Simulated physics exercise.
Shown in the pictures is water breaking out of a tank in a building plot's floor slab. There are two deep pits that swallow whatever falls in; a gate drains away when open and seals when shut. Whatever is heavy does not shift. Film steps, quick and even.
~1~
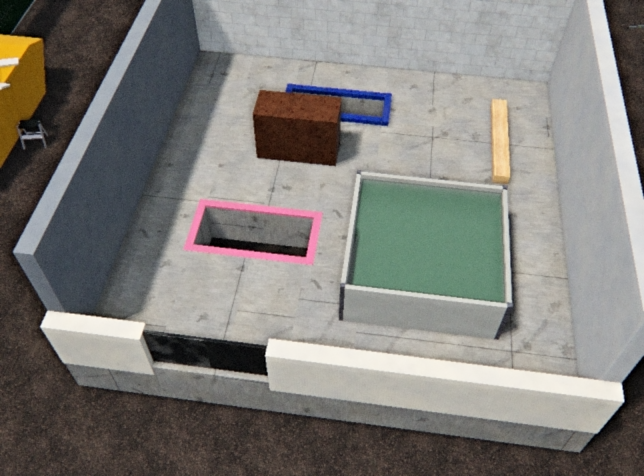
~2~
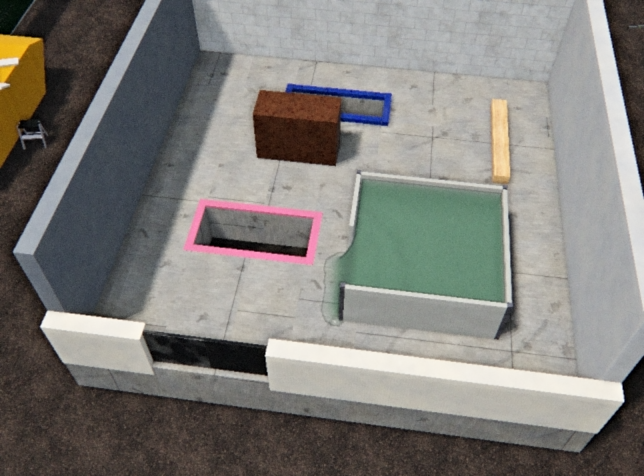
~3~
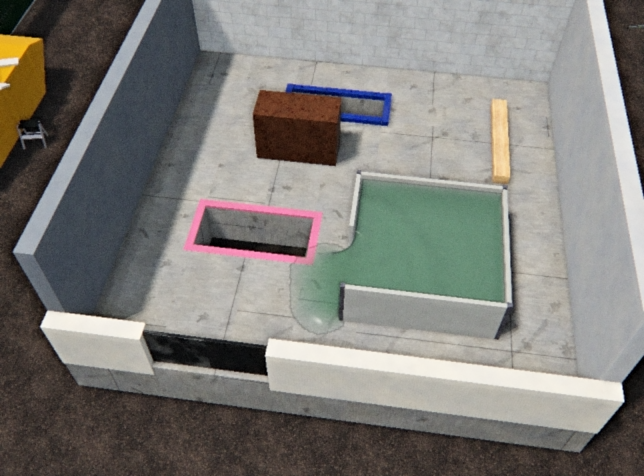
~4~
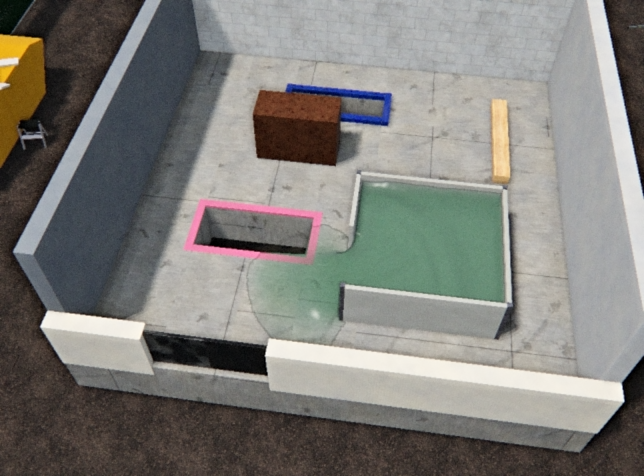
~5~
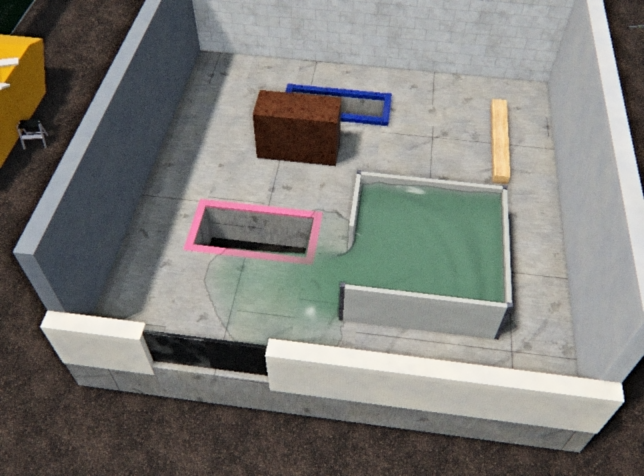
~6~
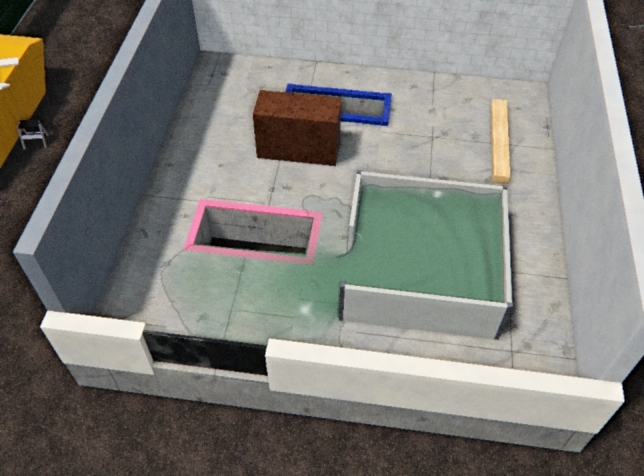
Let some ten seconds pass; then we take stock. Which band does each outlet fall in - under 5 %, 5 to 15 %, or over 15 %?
As I see it, gate: Beneath five per cent; blue pit: Beneath five per cent; pink pit: Past fifteen per cent.
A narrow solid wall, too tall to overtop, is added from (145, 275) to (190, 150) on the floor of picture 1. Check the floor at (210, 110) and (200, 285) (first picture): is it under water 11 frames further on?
Untouched, soaked.
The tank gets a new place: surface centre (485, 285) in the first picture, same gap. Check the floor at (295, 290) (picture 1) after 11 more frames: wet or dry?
Outcome at the given point: Swamped.
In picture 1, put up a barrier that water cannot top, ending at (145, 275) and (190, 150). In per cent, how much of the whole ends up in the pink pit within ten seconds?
Pink: About 40 %.
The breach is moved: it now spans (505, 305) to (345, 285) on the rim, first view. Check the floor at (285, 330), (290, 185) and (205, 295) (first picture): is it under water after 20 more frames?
Listed in order, they come out sitting in a pool, without a puddle and sitting in a pool.
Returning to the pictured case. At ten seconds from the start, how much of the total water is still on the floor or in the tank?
Roughly 66 per cent.
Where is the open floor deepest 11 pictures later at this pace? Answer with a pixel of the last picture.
I'd point to about (83, 341).
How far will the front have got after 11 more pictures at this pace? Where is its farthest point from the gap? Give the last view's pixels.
(162, 148).
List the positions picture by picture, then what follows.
In the first picture, still water in the tank at (428, 238).
In the second picture, water pours out at (348, 279) and has run to (338, 323).
In the third picture, water pours out at (348, 279) and has run to (308, 253).
In the fourth picture, the front is at (257, 264), out from the gap at (348, 280).
In the fifth picture, water pours out at (348, 279) and has run to (211, 282).
In the sixth picture, water pours out at (348, 279) and has run to (168, 274).
A moment on, water covers 20 % of the floor; the gate 0 %, the blue pit 0 %, the pink pit 5 %.
Next, water covers 25 % of the floor; the gate 0 %, the blue pit 0 %, the pink pit 9 %.
Then, water covers 35 % of the floor; the gate 0 %, the blue pit 0 %, the pink pit 15 %.
Later, water covers 60 % of the floor; the gate 0 %, the blue pit 0 %, the pink pit 24 %.
In the end, water covers 85 % of the floor; the gate 0 %, the blue pit 0 %, the pink pit 34 %.
